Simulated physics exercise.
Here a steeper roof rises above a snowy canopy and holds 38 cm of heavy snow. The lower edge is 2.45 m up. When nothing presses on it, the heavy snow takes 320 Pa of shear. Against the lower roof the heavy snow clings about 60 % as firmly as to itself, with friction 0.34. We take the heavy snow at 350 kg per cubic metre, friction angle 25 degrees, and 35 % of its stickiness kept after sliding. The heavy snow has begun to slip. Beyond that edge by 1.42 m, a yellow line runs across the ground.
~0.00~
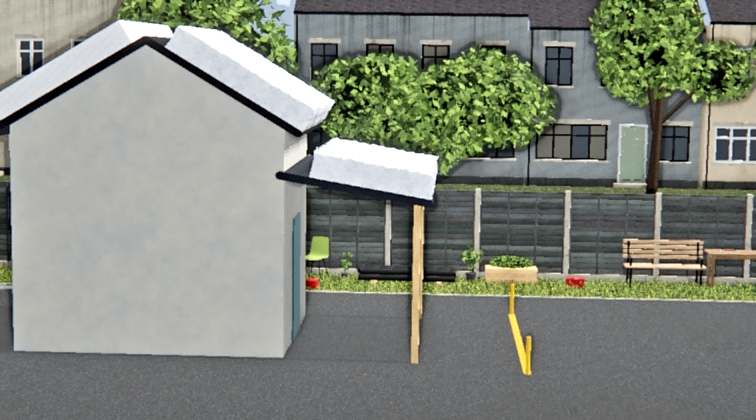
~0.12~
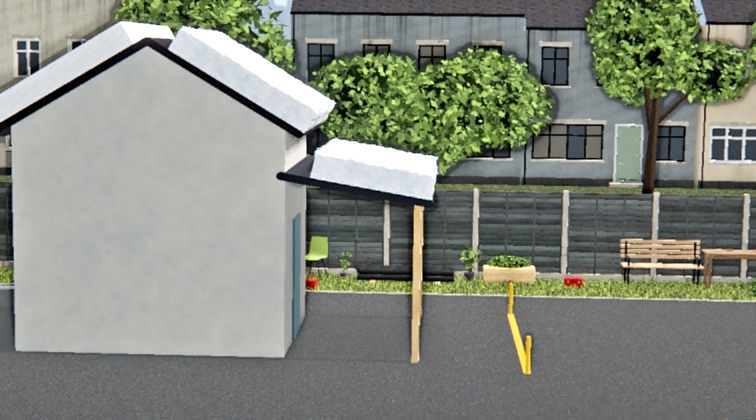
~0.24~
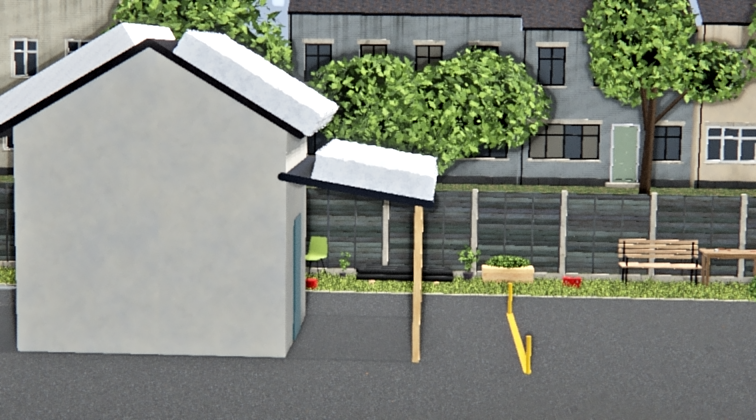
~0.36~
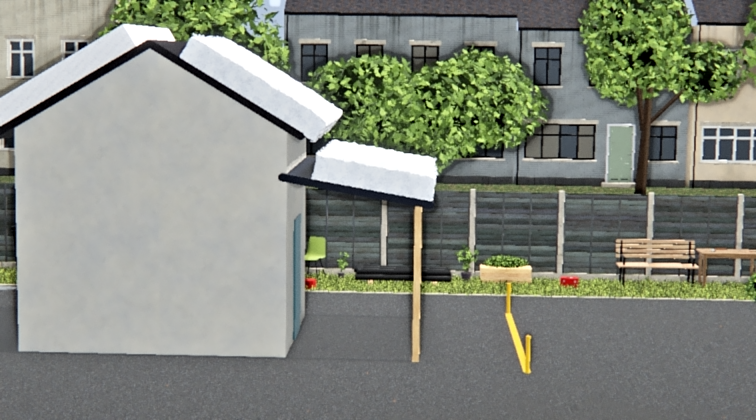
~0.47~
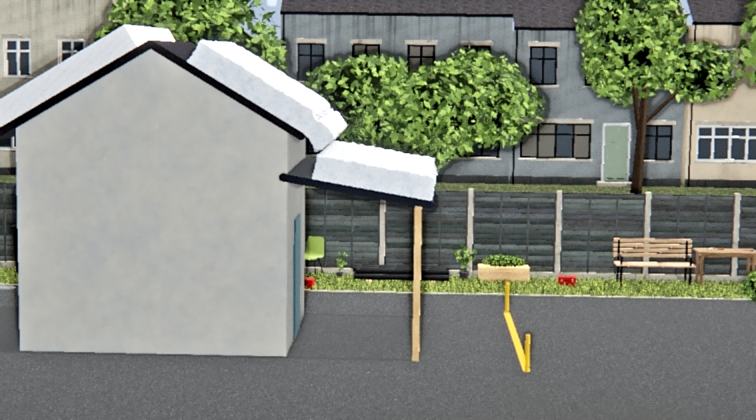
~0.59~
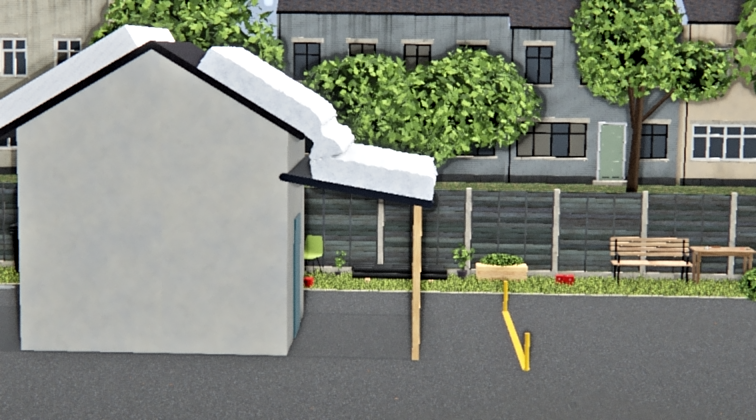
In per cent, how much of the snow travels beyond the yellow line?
Something like 12 %.
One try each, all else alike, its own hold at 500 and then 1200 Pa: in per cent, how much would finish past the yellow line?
2 in a hundred, followed by 0 in a hundred.
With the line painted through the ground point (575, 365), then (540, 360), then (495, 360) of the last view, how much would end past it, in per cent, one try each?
About 3 %, 9 %, 20 %.
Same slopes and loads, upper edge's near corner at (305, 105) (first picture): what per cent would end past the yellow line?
Roughly 30 per cent.
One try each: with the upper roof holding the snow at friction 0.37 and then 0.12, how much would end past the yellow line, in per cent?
First try 3 per cent, second try 20 per cent.
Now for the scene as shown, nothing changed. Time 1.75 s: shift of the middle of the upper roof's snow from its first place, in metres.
I'd reckon close to 2.2 m.
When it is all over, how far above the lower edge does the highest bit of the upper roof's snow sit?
0.9 m or so.
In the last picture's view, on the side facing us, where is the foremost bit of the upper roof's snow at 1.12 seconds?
Near (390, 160), I'd say.
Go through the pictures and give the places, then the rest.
The first frame shows front end of the heavy snow at (304, 103).
The second frame shows front end of the heavy snow at (306, 105), its middle shifted 2.1 cm, 1 % of it past the upper edge, in one piece.
The third frame shows front end of the heavy snow at (310, 130), its middle shifted 7.8 cm, 4 % of it past the upper edge, in one piece.
The fourth frame shows front end of the heavy snow at (316, 126), its middle shifted 17 cm, 8 % of it past the upper edge, in one piece.
The fifth frame shows front end of the heavy snow at (325, 131), its middle shifted 31 cm, 14 % of it past the upper edge, cracking.
The sixth frame shows front end of the heavy snow at (336, 140), its middle shifted 48 cm, 21 % of it past the upper edge, cracking.
By 1.12 s, none is below the lower edge and 0 % is past the line.
By 1.75 s, none is below the lower edge and 0 % is past the line.
By 2.37 s, 27 % is below the lower edge and 1 % is past the line.
By 3.00 s, 37 % is below the lower edge and 12 % is past the line.
By 4.30 s, at the end, 40 % is below the lower edge and 12 % is past the line.
